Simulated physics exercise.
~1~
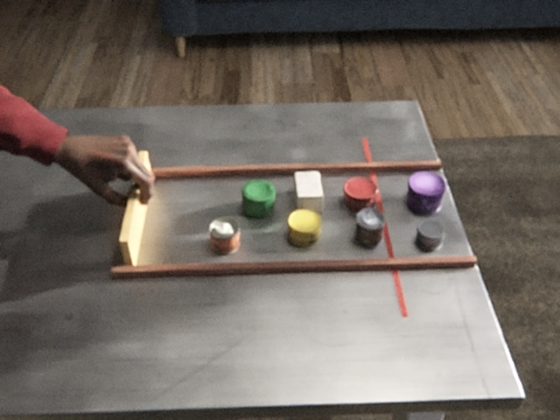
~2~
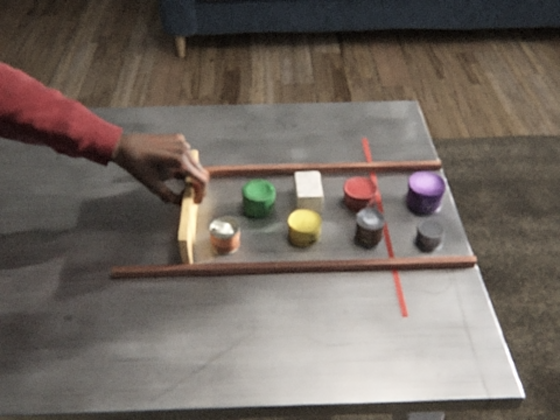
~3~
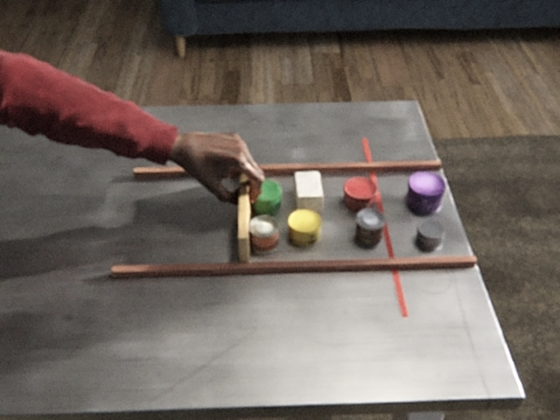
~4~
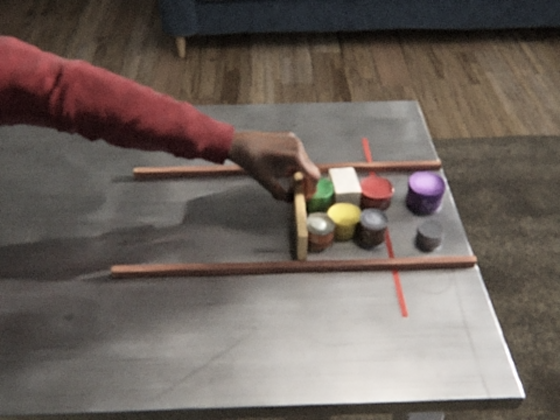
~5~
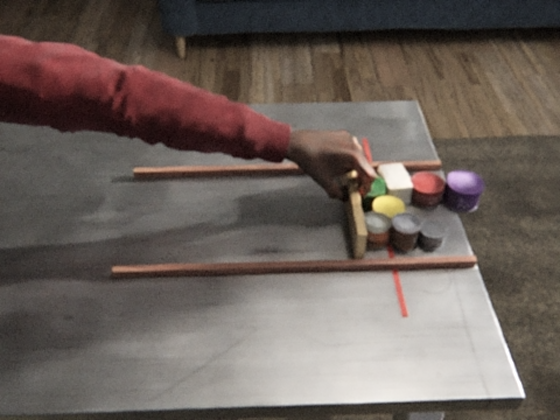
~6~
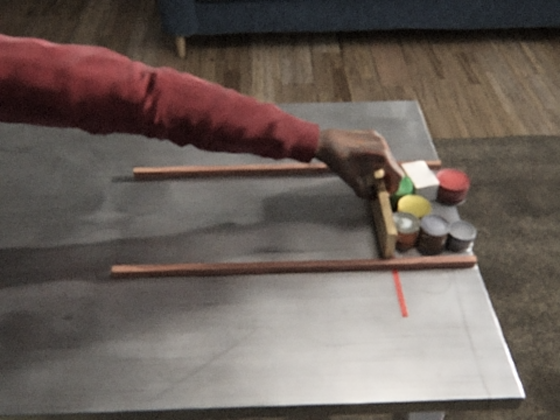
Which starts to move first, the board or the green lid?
The board starts to move first, pushed to the right by the hand. The green lid stays still at first and moves only later, as the board sweeps along.
